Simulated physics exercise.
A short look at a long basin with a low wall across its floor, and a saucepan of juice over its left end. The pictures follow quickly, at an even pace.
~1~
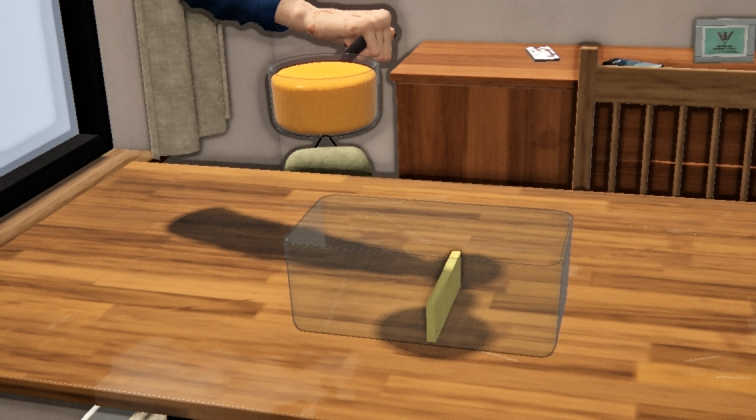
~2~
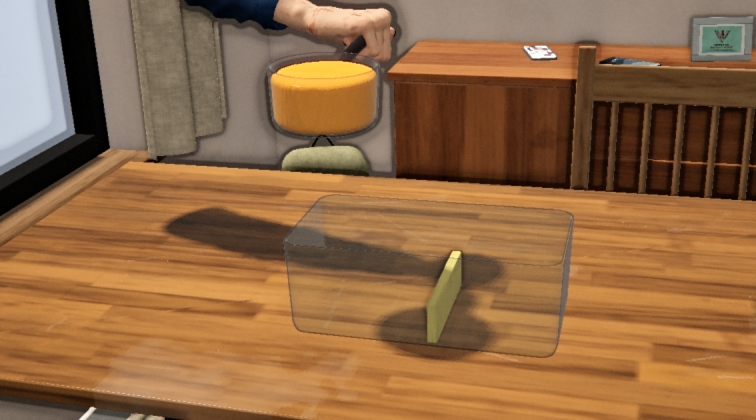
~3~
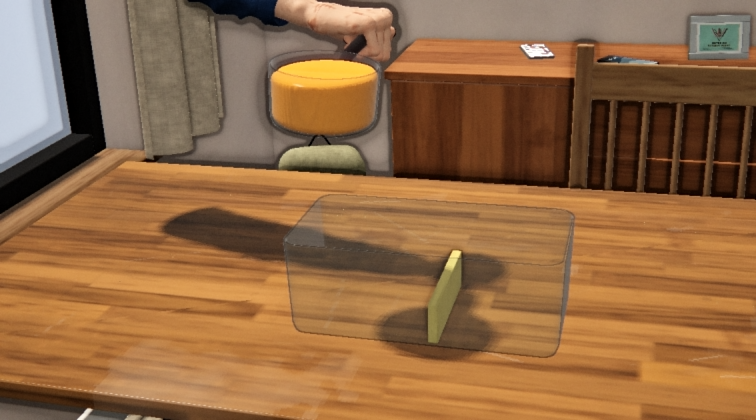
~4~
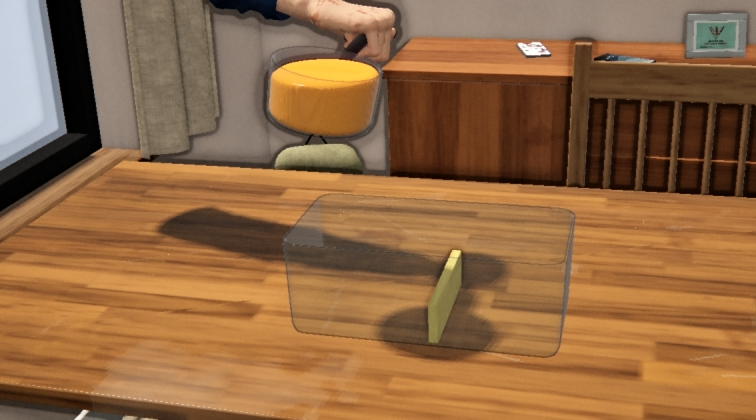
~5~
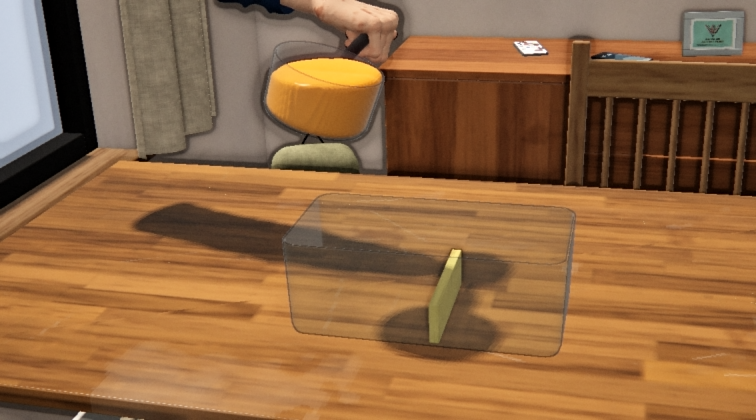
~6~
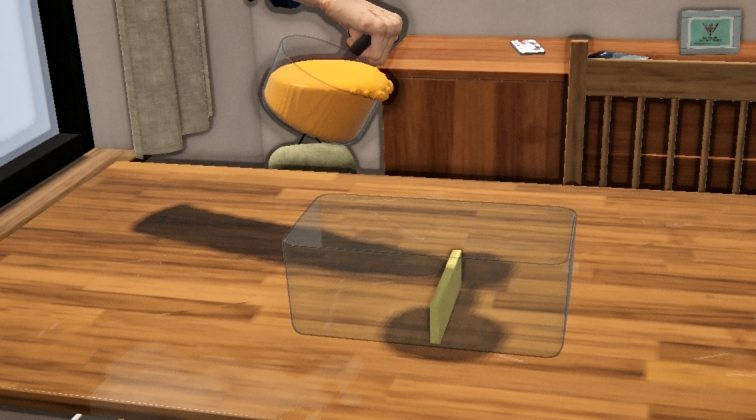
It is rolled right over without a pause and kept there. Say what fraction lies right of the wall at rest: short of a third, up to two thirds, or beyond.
It comes to from a third to two thirds.
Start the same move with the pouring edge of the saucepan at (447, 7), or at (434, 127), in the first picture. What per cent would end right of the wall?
First some 85, then 90 per cent.
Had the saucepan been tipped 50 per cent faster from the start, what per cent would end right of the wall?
Near 30 %.
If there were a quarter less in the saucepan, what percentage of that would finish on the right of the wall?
It comes to 25 per cent or so.
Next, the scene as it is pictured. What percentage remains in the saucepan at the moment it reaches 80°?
Near 40 %.
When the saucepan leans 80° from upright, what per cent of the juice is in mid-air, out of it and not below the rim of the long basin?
Close to 40 per cent.
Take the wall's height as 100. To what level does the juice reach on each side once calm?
The left part 30 per cent, the right part 30.
A moment on, the saucepan is tipped on its side and 39 per cent is still to pour, 8 is left of the wall and 13 right of it.
Next, the saucepan is tipped on its side and 10 per cent is still to pour, 35 is left of the wall and 44 right of it.
Then the saucepan is tipped on its side and 2 per cent is still to pour, 49 is left of the wall and 44 right of it.
Later the saucepan is tipped on its side and 1 per cent is still to pour, 52 is left of the wall and 45 right of it.
At rest 53 per cent lies left of the wall, 45 right of it and 2 outside.
